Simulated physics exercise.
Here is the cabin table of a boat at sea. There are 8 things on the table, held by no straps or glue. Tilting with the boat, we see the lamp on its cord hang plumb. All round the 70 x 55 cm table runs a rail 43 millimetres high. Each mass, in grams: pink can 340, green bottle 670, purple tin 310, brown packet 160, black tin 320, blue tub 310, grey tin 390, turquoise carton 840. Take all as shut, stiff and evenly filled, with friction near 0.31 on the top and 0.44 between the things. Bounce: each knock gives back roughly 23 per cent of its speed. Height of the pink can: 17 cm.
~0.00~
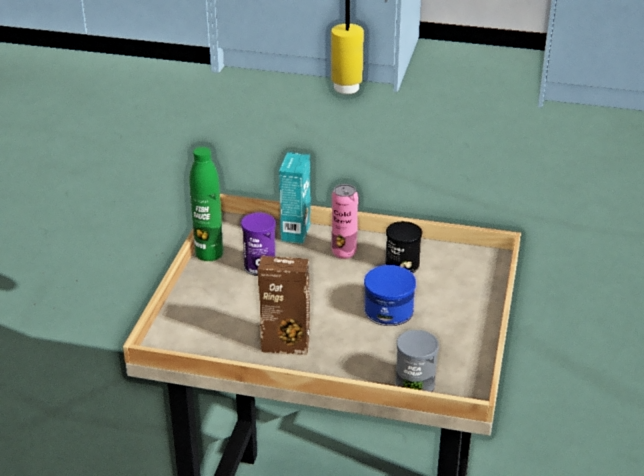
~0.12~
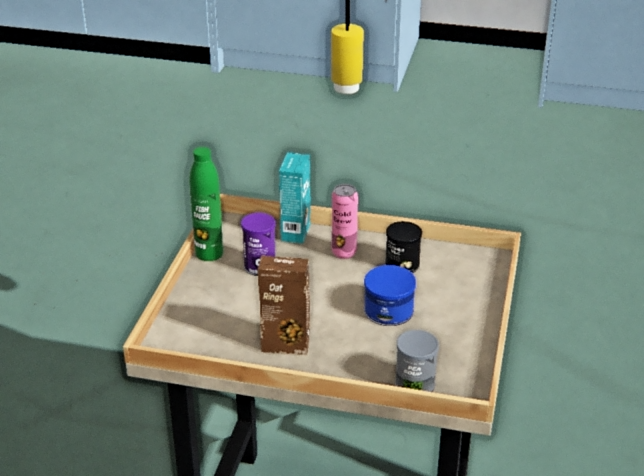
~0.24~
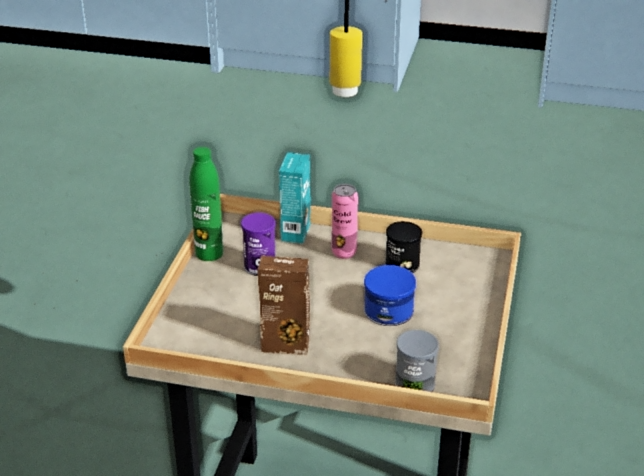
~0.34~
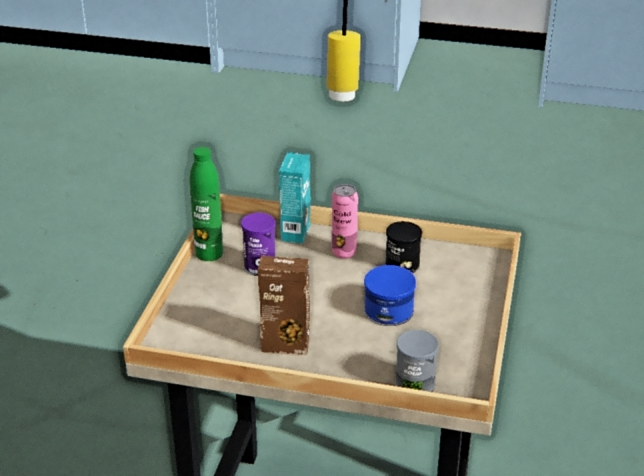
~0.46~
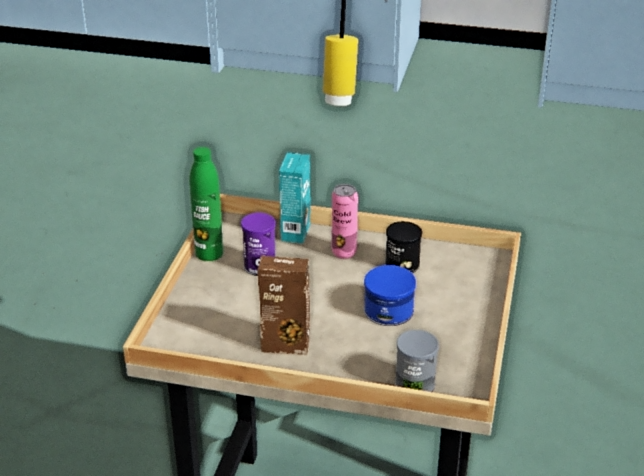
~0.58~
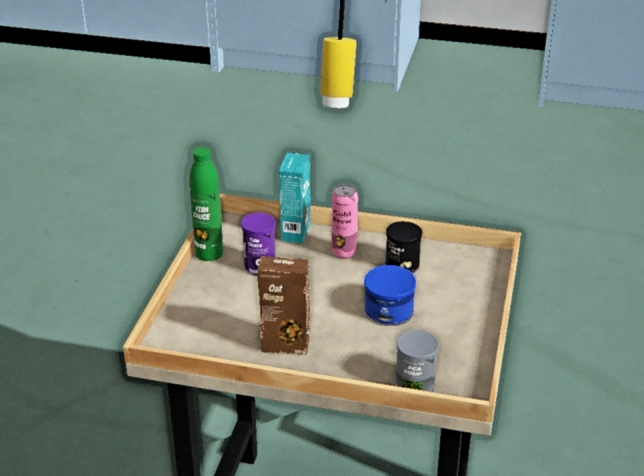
Boat cabin with eight containers standing still on a railed table while a yellow hanging lamp drifts slightly left and down.
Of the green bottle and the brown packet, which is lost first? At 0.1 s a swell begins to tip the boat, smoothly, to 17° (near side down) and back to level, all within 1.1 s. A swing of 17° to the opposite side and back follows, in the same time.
The latter of the two.
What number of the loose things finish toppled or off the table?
That gives 2.
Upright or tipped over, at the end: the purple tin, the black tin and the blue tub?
The purple tin is still upright; the black tin keeps standing; the blue tub stays upright.
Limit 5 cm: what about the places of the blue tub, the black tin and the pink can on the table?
First, the blue tub stays in its position; second, the black tin stays in its position; third, the pink can stays in its position.
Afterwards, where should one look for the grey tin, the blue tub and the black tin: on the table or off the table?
Outcome: The grey tin remains on its support; the blue tub remains on its support; the black tin remains on its support.
Around 1.08 s, floor tilted 2°, near side down; brown packet now off the table; green bottle tipped 40° against what carries it near (192, 232).
Around 1.28 s, floor tilted 1°, far side down; green bottle on its side near (182, 288).
Around 1.58 s, floor tilted 13°, far side down; green bottle on its side near (181, 290).
Finally (2.8 s), off the table, brown packet; on their side or leaning hard on the table, green bottle; the other 6 still in place (within 5 cm). Final places as that camera would see them, green bottle near (180, 290). Green bottle went at 1.06 s; brown packet went at 0.88 s.
